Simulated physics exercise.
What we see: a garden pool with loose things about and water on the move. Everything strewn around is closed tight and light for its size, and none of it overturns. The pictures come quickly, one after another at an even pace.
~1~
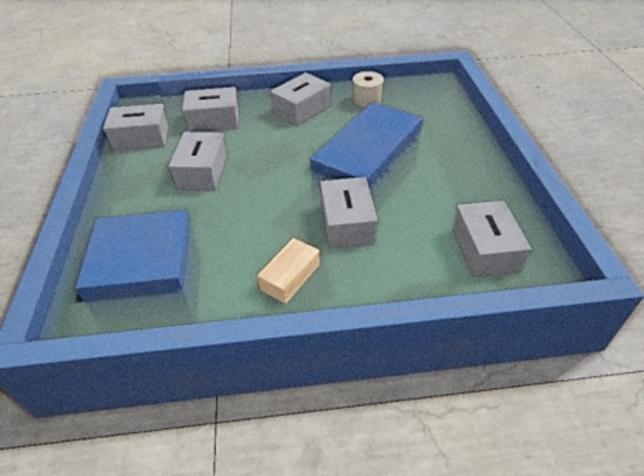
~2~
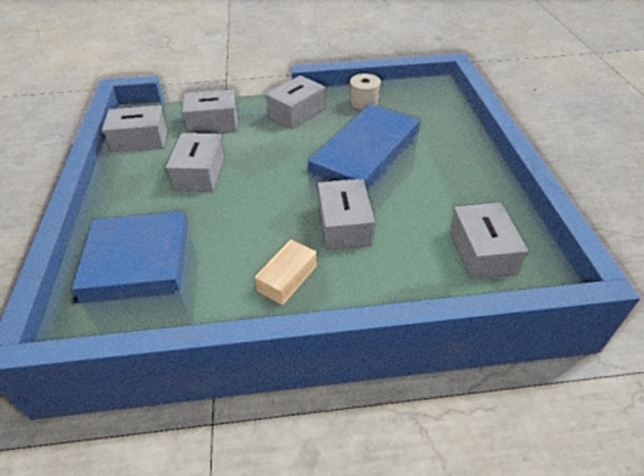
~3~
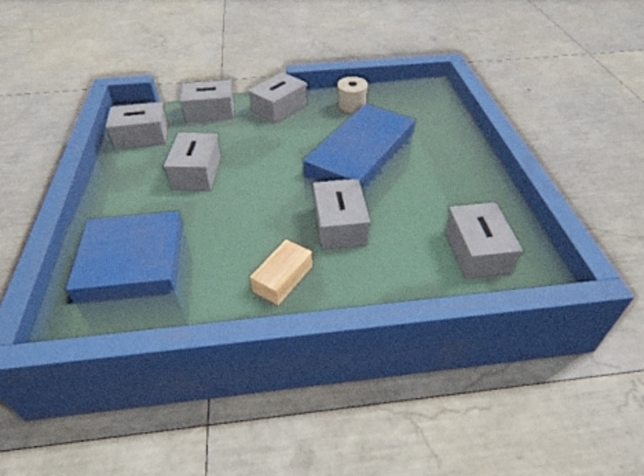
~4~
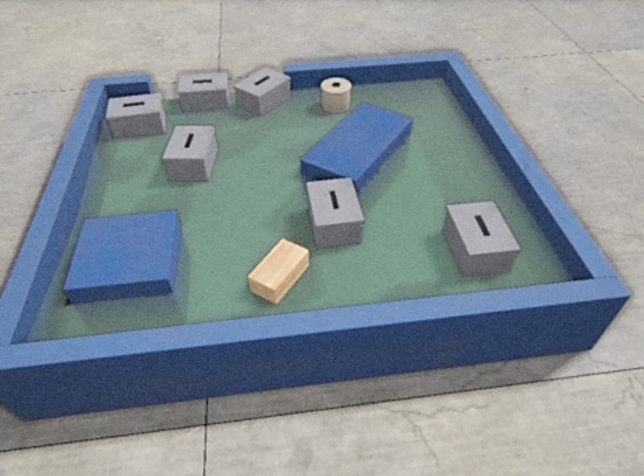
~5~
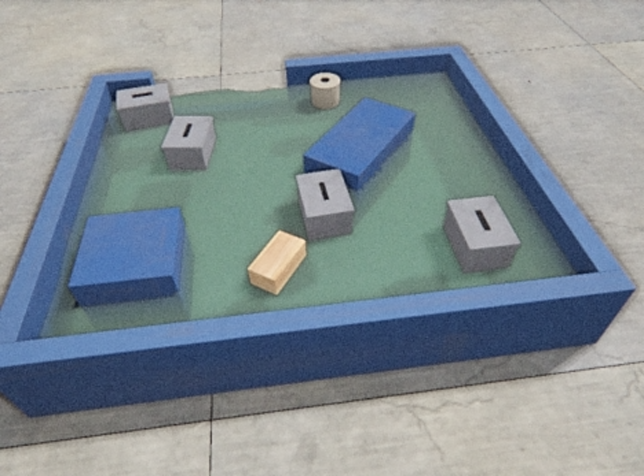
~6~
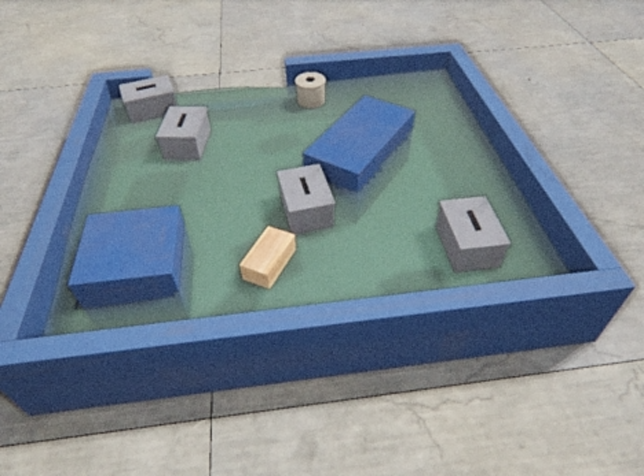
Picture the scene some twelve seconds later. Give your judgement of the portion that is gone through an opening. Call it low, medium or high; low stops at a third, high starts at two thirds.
High.
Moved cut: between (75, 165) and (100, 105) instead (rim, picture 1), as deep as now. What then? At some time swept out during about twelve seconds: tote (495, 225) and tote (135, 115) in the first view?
Result per object, in order: Never exits, exits at some point.
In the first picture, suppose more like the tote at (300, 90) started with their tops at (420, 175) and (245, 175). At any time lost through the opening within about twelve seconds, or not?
Remains, exits.
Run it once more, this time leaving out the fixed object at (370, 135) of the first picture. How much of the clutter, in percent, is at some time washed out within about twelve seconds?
Result: Approx. 60 %.
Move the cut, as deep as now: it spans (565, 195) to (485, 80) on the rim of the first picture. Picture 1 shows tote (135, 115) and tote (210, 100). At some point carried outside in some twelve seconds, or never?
Result, in listed order: Not lost / not lost.
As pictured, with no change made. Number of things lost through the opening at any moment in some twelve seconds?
So, 6 of them.
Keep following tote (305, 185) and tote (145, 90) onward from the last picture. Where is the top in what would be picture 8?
Roughly (278, 173), then (171, 69).
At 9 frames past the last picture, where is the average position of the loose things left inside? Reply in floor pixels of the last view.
I'd put it roughly at (316, 238).
A moment on, 2 of 8 are out; 6 afloat.
Next, 5 of 8 are out; 3 afloat.
Later, 5 of 8 are out; 3 afloat.
In the end, 6 of 8 are out; 2 afloat.
